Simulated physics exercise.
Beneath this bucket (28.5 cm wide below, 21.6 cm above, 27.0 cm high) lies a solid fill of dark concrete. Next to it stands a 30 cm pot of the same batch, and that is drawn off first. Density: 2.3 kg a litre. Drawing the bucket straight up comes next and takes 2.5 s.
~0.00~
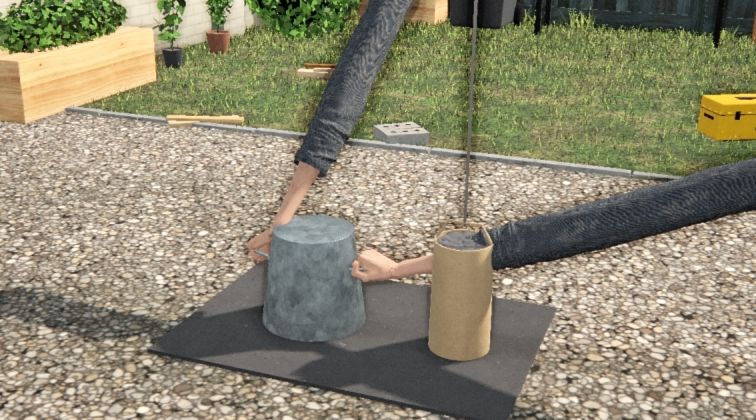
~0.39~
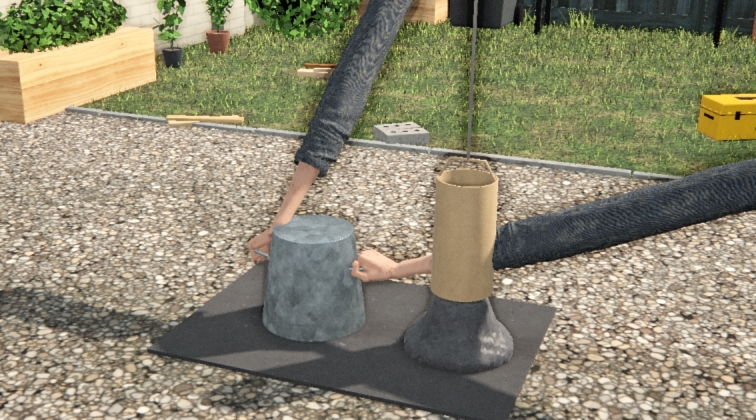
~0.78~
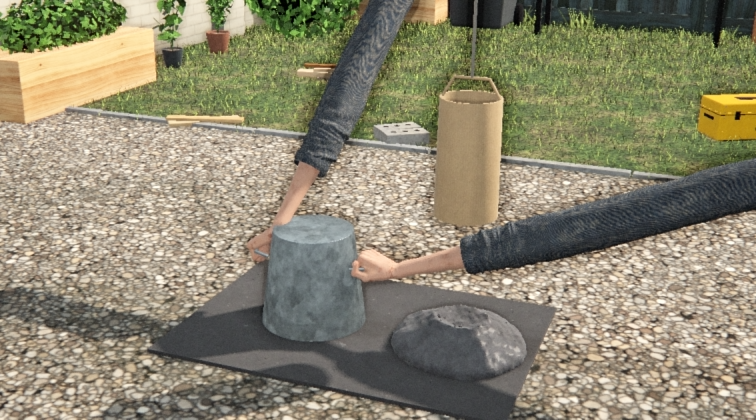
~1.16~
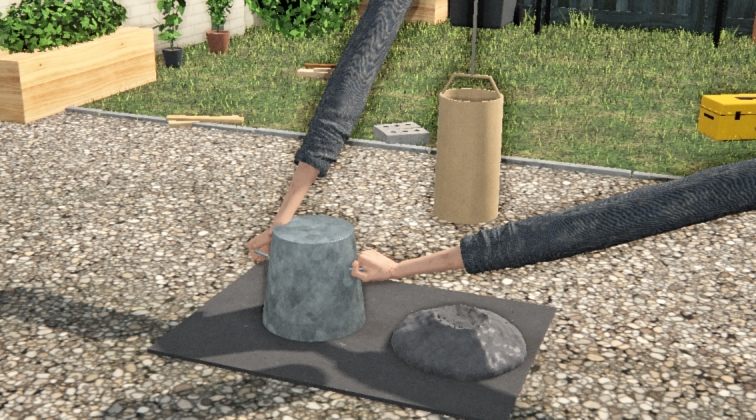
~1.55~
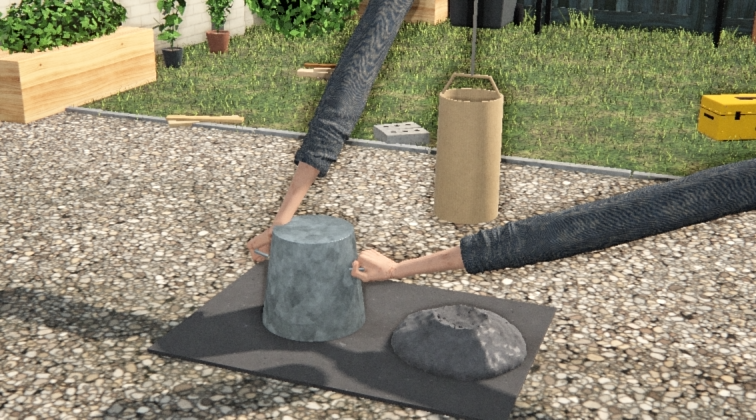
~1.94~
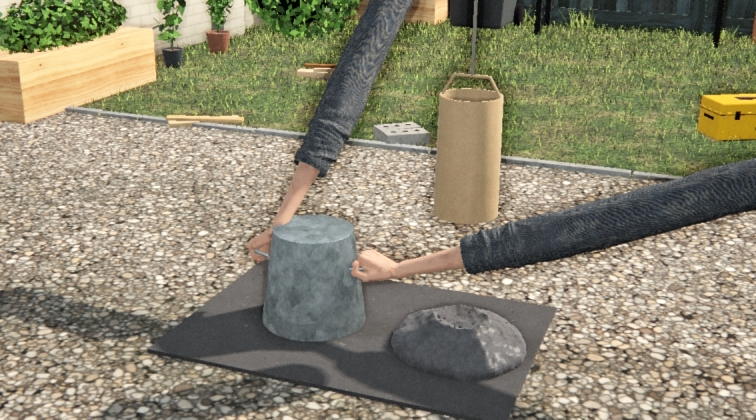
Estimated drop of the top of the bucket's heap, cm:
17 cm.
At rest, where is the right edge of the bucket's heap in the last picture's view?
Location: About (407, 323).
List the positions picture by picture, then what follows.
In the first frame, middle of the pot's mouth at (464, 241), still down; middle of the bucket's top at (313, 229), not yet moved.
In the second frame, middle of the pot's mouth at (467, 179), raised 17 cm; the pot's heap 15 cm high and 30 cm wide, top at (461, 298); middle of the bucket's top at (313, 229), not yet moved.
In the third frame, middle of the pot's mouth at (471, 98), raised 38 cm; the pot's heap 8.6 cm high and 36 cm wide, top at (460, 319); middle of the bucket's top at (313, 229), not yet moved.
In the fourth frame, middle of the pot's mouth at (471, 96), raised 38 cm; the pot's heap 8.6 cm high and 36 cm wide, top at (460, 319); middle of the bucket's top at (313, 229), not yet moved.
In the fifth frame, middle of the pot's mouth at (471, 96), raised 38 cm; the pot's heap 8.6 cm high and 36 cm wide, top at (460, 319); middle of the bucket's top at (313, 229), not yet moved.
In the sixth frame, middle of the pot's mouth at (471, 96), raised 38 cm; the pot's heap 8.6 cm high and 36 cm wide, top at (460, 319); middle of the bucket's top at (313, 229), not yet moved.
After 2.6 s, the bucket is up 7.0 cm; the dark concrete has come down 8.1 cm to 19 cm and is 41 cm wide.
After 3.2 s, the bucket is up 17 cm; the dark concrete has come down 17 cm to 10.0 cm and is 52 cm wide.
After 3.8 s, the bucket is up 27 cm; the dark concrete has come down 17 cm to 9.8 cm and is 53 cm wide.
After 4.6 s, the bucket is clear; the dark concrete has come down 17 cm to 9.7 cm and is 53 cm wide.
After 5.1 s, at rest, the bucket is clear; the dark concrete has come down 17 cm to 9.7 cm and is 53 cm wide.
